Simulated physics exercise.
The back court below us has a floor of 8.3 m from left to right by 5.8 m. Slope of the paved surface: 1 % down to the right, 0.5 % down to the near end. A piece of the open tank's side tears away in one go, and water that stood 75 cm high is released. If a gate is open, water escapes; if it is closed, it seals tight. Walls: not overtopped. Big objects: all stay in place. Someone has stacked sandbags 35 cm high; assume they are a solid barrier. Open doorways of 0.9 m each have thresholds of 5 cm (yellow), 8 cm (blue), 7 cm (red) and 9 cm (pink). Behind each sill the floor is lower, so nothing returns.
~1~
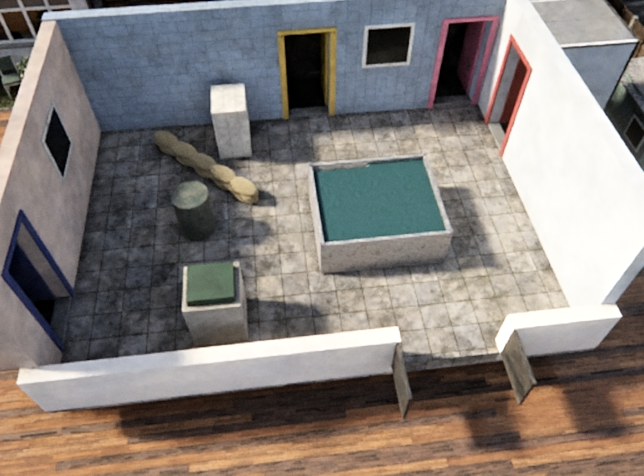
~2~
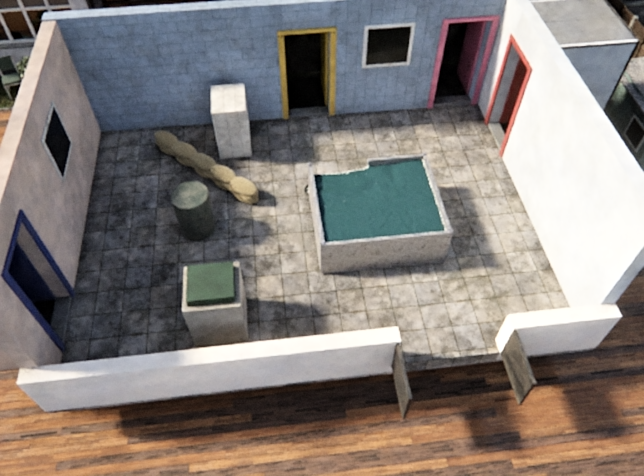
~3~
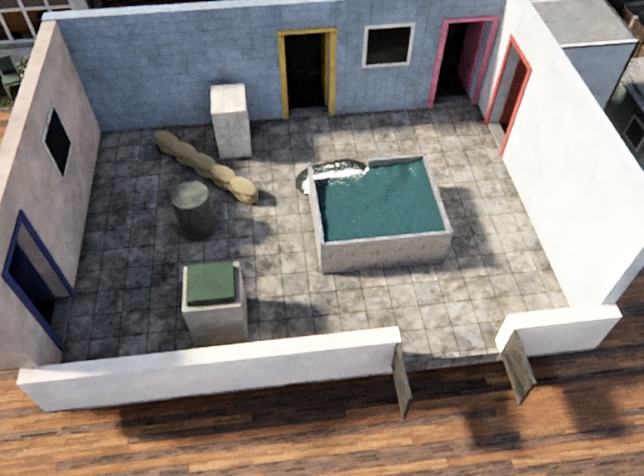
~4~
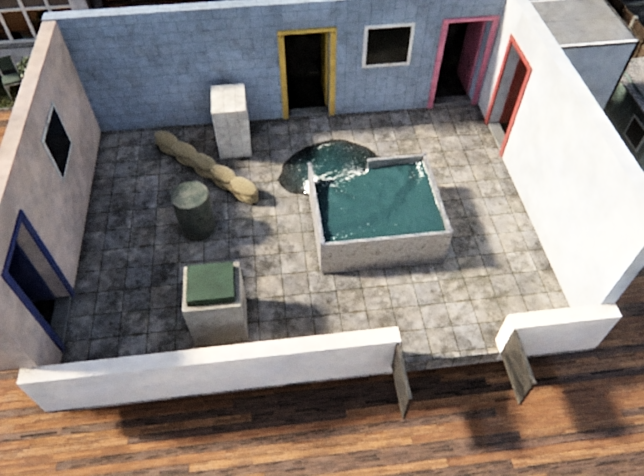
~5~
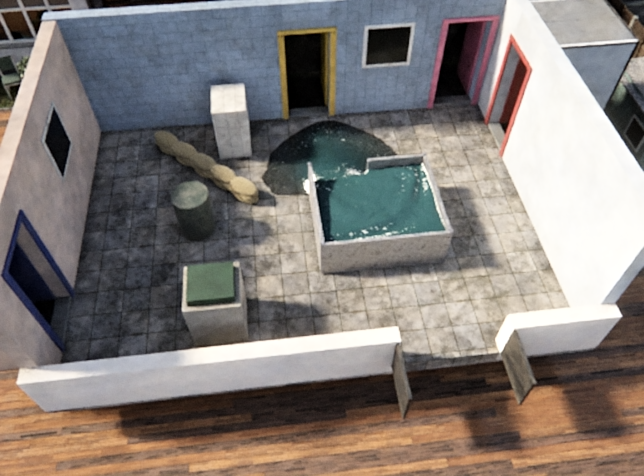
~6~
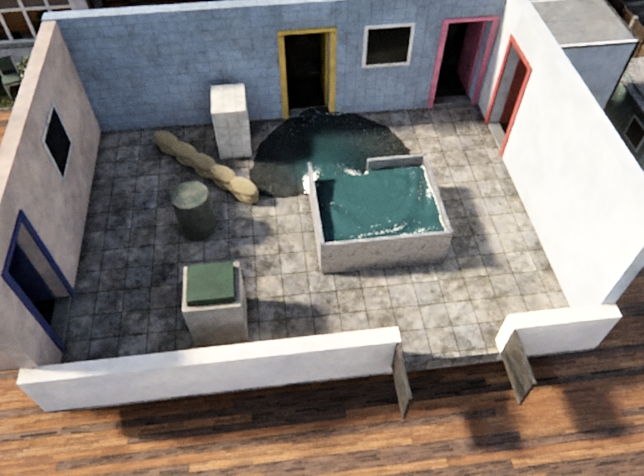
Water burst through a gap in the far side of an open tank in a walled court, then spread as a dark pool across the paving toward the sandbags and the yellow-framed doorway.
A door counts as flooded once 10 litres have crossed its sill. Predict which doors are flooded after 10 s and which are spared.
My prediction: The yellow door will let too much through, the blue door will not let too much through, the red door will let too much through, the pink door will let too much through.
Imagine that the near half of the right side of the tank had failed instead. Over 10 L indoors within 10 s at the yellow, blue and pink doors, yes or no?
Then yellow does not exceed it, blue does not exceed it, pink exceeds it.
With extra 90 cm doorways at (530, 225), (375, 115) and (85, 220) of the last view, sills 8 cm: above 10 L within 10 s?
Result in order - not enough, more than that, not enough.
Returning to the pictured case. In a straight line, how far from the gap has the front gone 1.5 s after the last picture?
Around 4.8 metres.
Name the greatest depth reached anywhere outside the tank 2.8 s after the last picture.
Around 22 centimetres deep.
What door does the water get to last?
Last: Blue.
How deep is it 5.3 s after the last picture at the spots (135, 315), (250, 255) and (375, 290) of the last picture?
I'd read it as roughly 1, 0 and 0 cm, in that order.
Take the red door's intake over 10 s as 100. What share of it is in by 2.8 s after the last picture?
Some 20 per cent by then.
Then, 0.7 s after the last picture water covers 20 % of the floor and is deepest (40 cm) near (331, 188); yellow door 16 cm at the sill, 105 L in, blue door not reached, red door not reached, pink door not reached.
Then, 1.5 s after the last picture water covers 25 % of the floor and is deepest (30 cm) near (254, 138); yellow door 24 cm at the sill, 268 L in, blue door not reached, red door not reached, pink door 7 cm at the sill, 0 L in.
Then, 2.8 s after the last picture water covers 35 % of the floor and is deepest (22 cm) near (328, 121); yellow door 22 cm at the sill, 459 L in, blue door not reached, red door 14 cm at the sill, 23 L in, pink door 10 cm at the sill, 7 L in.
Then, 5.3 s after the last picture water covers 60 % of the floor and is deepest (15 cm) near (326, 116); yellow door 14 cm at the sill, 632 L in, blue door 1 cm at the sill, 0 L in, red door 13 cm at the sill, 66 L in, pink door 10 cm at the sill, 25 L in.
Then, 9.3 s after the last picture water covers 80 % of the floor and is deepest (11 cm) near (577, 329); yellow door 8 cm at the sill, 715 L in, blue door 1 cm at the sill, 0 L in, red door 9 cm at the sill, 104 L in, pink door 9 cm at the sill, 35 L in.
